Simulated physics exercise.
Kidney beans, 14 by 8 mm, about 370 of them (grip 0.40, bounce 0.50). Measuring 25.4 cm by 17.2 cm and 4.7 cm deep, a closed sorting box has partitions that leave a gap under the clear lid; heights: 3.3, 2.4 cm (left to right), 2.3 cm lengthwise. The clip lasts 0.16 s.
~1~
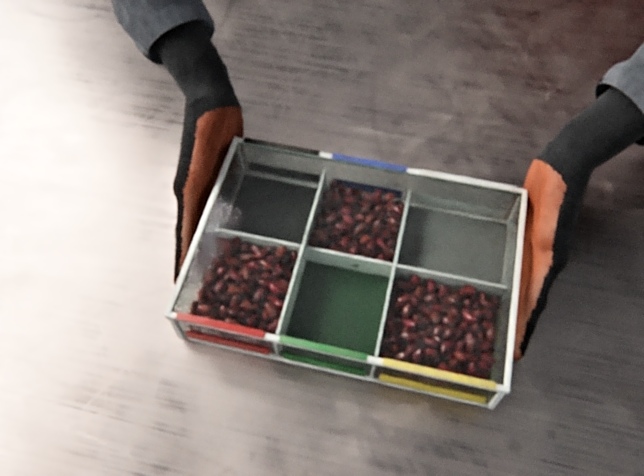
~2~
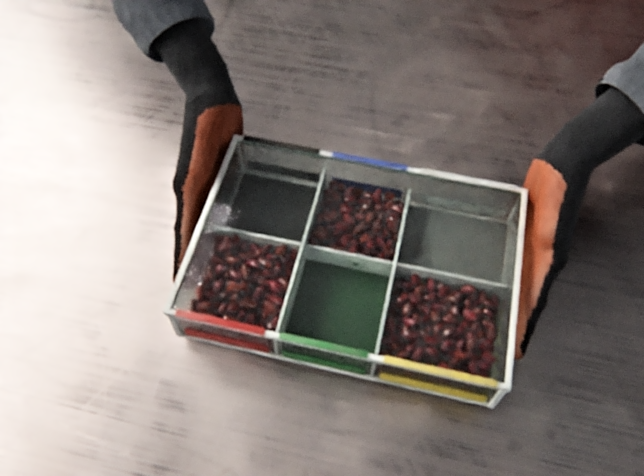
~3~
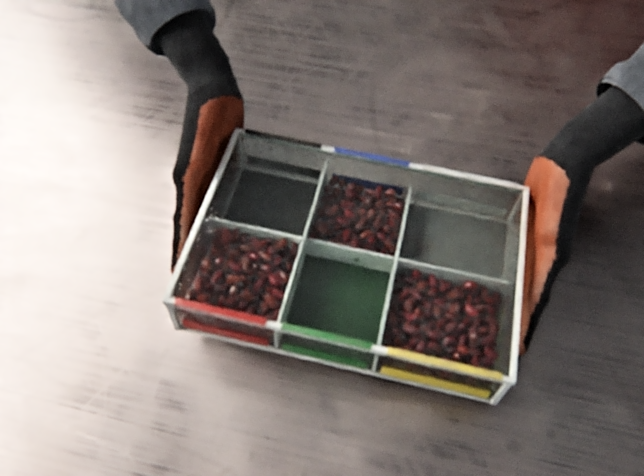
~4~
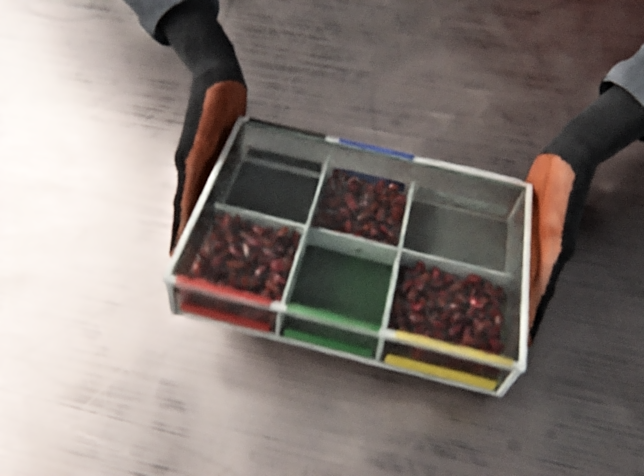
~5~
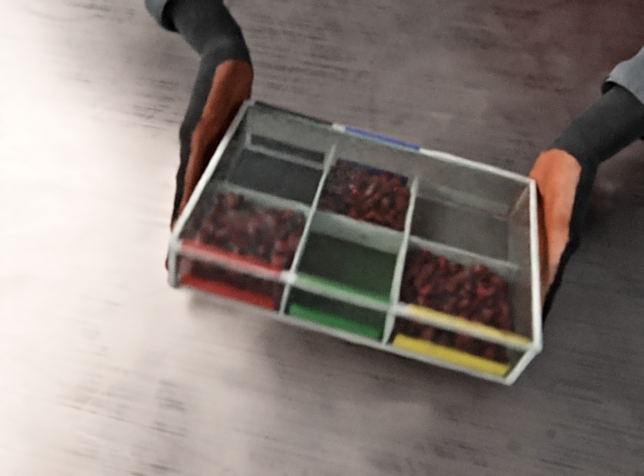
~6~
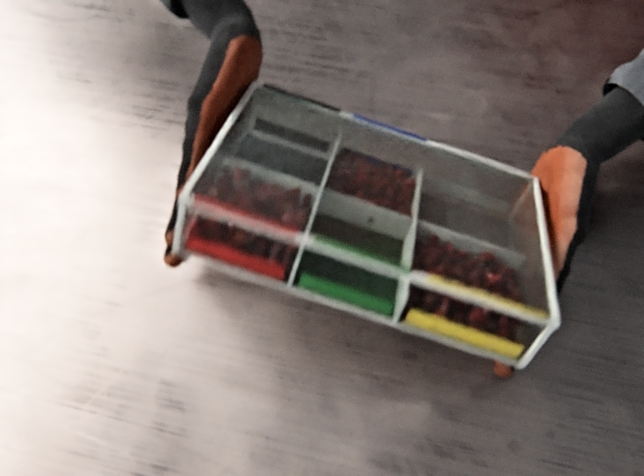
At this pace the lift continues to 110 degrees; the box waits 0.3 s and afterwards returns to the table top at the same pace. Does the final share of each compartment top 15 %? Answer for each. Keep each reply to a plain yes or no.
Here goes: Red no; blue yes; green no; yellow no; white yes; black yes.
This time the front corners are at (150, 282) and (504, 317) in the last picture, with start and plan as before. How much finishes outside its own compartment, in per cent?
I'd say close to 55 in a hundred.
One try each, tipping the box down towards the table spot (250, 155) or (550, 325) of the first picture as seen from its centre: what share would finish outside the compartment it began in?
Approximately 60 percent, then 40 percent.
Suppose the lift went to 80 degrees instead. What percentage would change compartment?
Estimate: Around 65 %.
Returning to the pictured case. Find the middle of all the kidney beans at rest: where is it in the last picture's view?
I'd put it at about (392, 224).
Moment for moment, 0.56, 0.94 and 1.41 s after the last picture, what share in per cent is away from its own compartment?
Estimates: 50 / 65 / 70.
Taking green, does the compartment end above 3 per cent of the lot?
For green, the answer is negative.
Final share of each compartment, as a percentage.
The red one ends with 0, blue 25, green 0, yellow 10, white 40 and black 25 per cent.
Then, 0.56 s after the last picture, tilt 110 degrees; red 10 %, blue 25 %, yellow 20 %, white 25 %, black 20 %.
Then, 0.94 s after the last picture, tilt 64 degrees; blue 30 %, yellow 10 %, white 35 %, black 25 %.
Then, 1.41 s after the last picture, tilt 0 degrees; blue 25 %, yellow 10 %, white 40 %, black 25 %.
In the end, red 0 %, blue 25 %, green 0 %, yellow 10 %, white 40 %, black 25 %.
